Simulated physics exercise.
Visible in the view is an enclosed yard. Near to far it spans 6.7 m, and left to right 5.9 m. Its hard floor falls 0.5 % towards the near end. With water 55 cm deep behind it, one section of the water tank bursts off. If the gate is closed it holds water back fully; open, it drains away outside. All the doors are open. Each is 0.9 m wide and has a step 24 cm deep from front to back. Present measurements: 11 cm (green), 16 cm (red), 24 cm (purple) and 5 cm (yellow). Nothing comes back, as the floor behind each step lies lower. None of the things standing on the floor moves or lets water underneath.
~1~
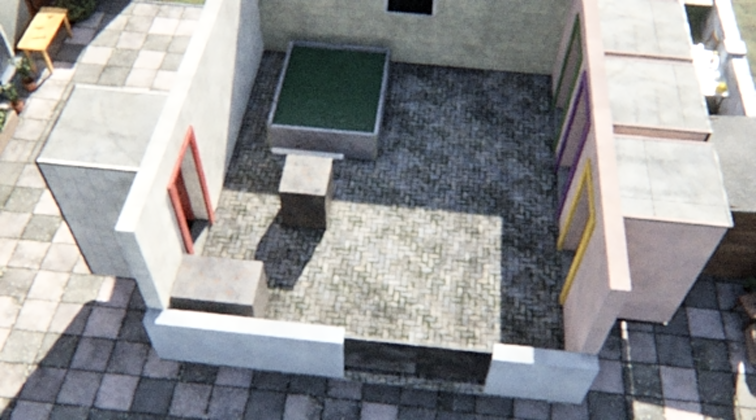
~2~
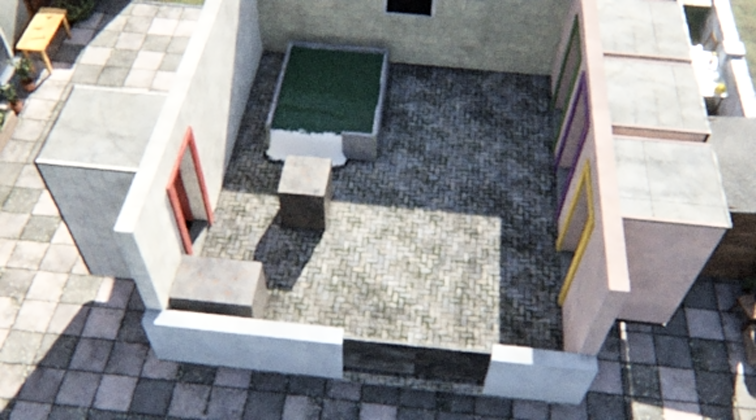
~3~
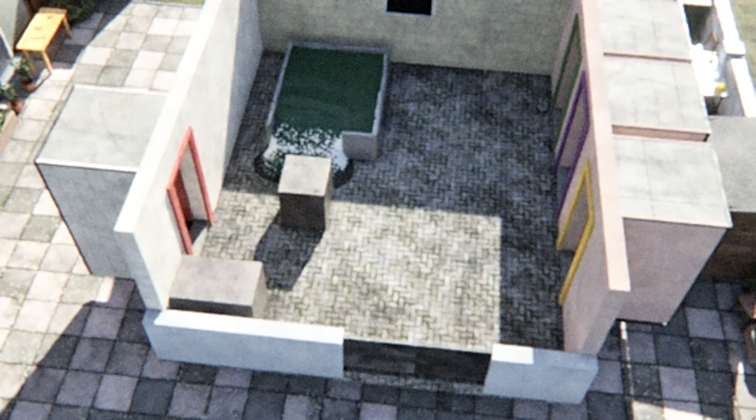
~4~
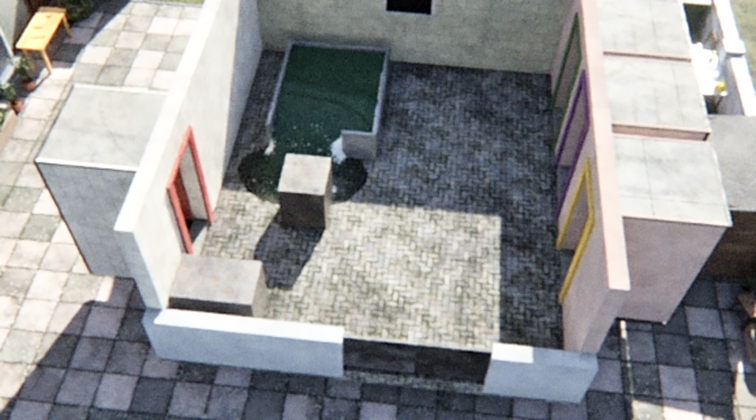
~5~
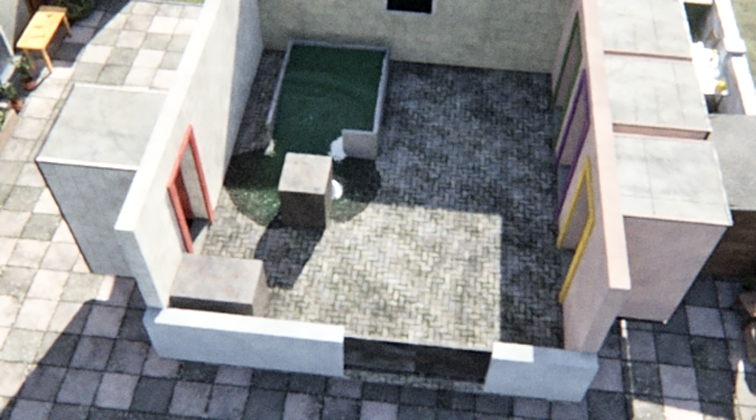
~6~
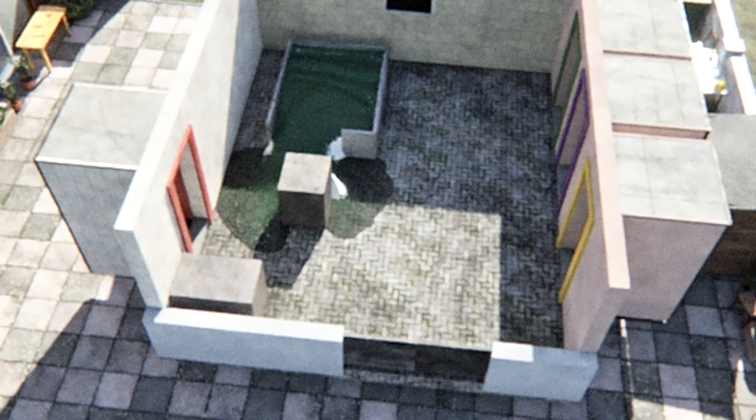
Water burst out through the near side of a raised tank in a walled yard, foamed white around a block standing just in front, and spread as a dark patch across the paved floor.
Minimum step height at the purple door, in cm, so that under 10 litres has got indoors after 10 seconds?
Approx. 7 cm.
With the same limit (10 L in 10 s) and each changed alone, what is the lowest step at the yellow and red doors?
Some 12.5 cm for yellow, some 24 cm for red.
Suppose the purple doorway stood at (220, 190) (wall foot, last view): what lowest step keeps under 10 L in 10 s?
Minimum: Close to 29 cm.
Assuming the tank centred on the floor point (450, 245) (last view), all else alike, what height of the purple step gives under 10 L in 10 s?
That setup calls for roughly 5.5 cm.
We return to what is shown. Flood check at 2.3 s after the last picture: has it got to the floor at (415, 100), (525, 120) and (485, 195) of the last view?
Status: Clear / clear / submerged.
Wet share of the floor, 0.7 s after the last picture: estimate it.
I'd say near 20 percent.
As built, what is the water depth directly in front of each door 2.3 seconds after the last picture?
Depths in cm: Green 0, red 21, purple 3, yellow 4.
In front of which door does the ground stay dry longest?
Green, last of all.
Then, 0.7 s after the last picture water covers 20 % of the floor, deepest (42 cm) near (305, 183); it has not reached the purple door.
Then, 2.3 s after the last picture water covers 70 % of the floor, deepest (34 cm) near (205, 278); 3 cm at the purple door, 0 litres in over its 24 cm step.
Then, 9.3 s after the last picture water covers 95 % of the floor, deepest (10 cm) near (557, 365); 6 cm at the purple door, 0 litres in over its 24 cm step.
At the purple door as built, the water peaked near 10 cm, 2.7 s after the last picture.
With a step of 6 cm, 20 litres would have come in within the 10 s; with 8 cm, 3 litres. So under 10 litres takes about 7 cm.
